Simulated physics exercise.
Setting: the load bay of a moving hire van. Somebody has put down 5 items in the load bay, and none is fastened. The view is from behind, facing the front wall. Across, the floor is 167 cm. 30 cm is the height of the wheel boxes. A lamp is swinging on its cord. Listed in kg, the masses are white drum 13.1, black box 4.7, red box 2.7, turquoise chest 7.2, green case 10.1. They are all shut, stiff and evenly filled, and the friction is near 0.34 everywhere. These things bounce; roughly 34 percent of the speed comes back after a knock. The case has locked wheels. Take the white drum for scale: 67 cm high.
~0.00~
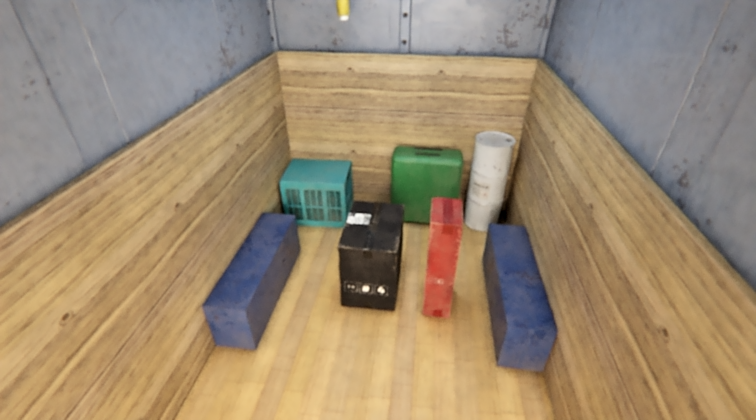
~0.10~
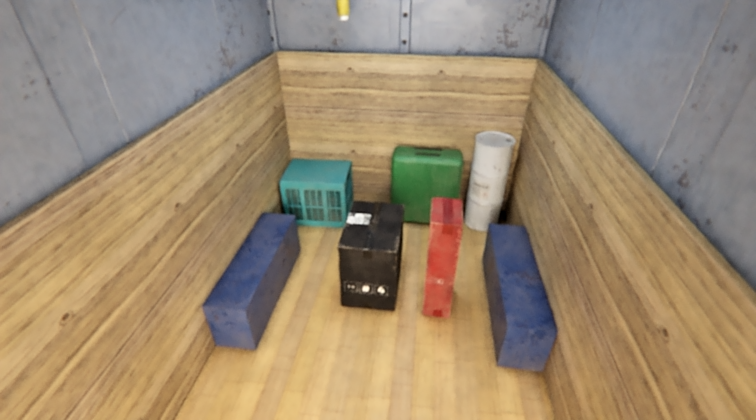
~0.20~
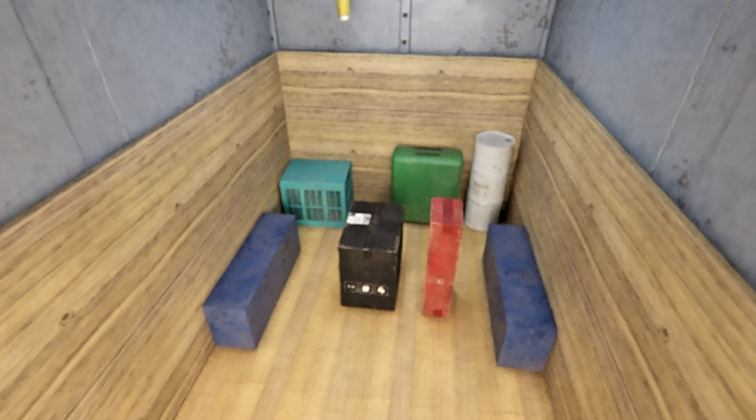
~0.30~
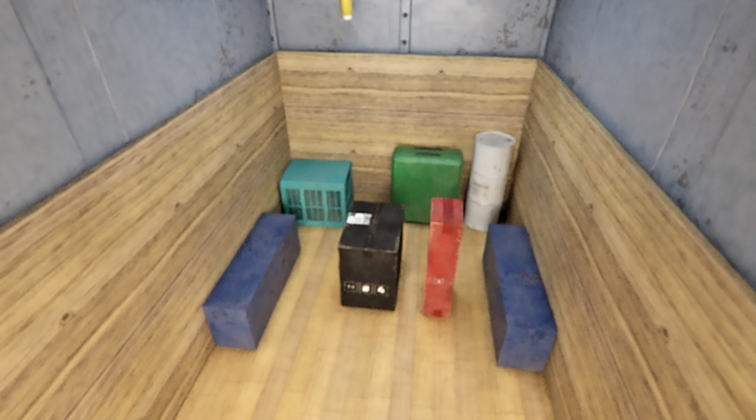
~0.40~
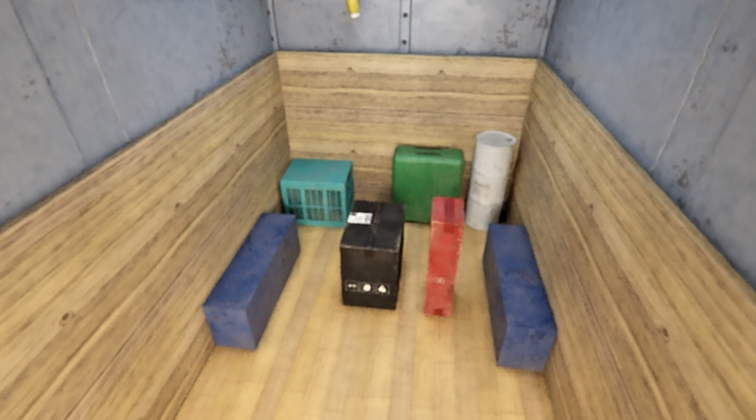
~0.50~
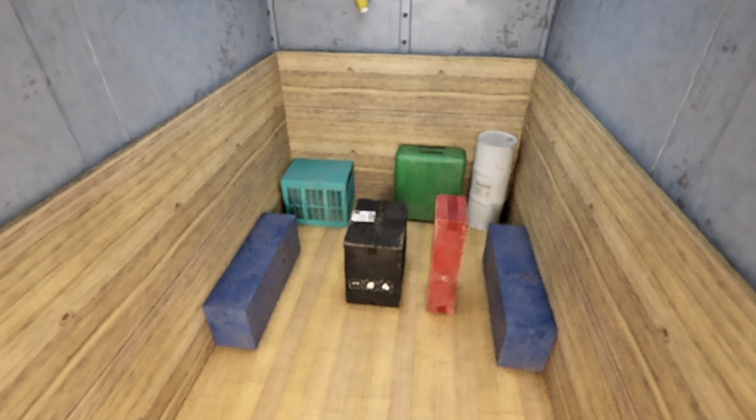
A yellow lamp hanging at the top swings slightly to the right, then the black box, red box and green case shift very slightly right on the wooden floor of a load bay, between two long blue blocks.
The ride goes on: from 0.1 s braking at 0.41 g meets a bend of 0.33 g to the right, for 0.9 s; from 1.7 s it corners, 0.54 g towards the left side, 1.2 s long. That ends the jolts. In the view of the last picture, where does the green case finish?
It finishes near (380, 181).
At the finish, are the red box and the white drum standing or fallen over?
Well, the red box tumbles down, and the white drum holds steady.
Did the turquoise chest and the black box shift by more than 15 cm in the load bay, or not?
Turquoise chest: Remains in place. Black box: Is displaced.
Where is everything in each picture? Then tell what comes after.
In the first picture, no push; green case (425, 187); white drum (487, 183).
In the second picture, no push; red box (441, 260); turquoise chest (319, 193).
In the third picture, force 0.16 g forwards, 0.13 g right; white drum (487, 183); black box (373, 254).
In the fourth picture, force 0.33 g forwards, 0.26 g right; red box (441, 260); turquoise chest (319, 193).
In the fifth picture, force 0.41 g forwards, 0.33 g right; white drum (488, 182); black box (375, 254).
In the sixth picture, force 0.41 g forwards, 0.33 g right; green case (429, 185) moved 4 cm; red box (445, 257) moved 4 cm.
After 2.10 s, force 0.54 g left; green case moved 4 cm near (428, 184); red box 10° off upright; black box moved 44 cm.
After 2.50 s, force 0.54 g left; green case moved 30 cm near (386, 181); red box 50° off upright; black box moved 41 cm.
In the end (3.9 s), toppled in the load bay, red box; not toppled but over 15 cm from the start, white drum, black box and green case; turquoise chest under 15 cm from the start. At the end, from the last picture's camera, green case near (380, 181).
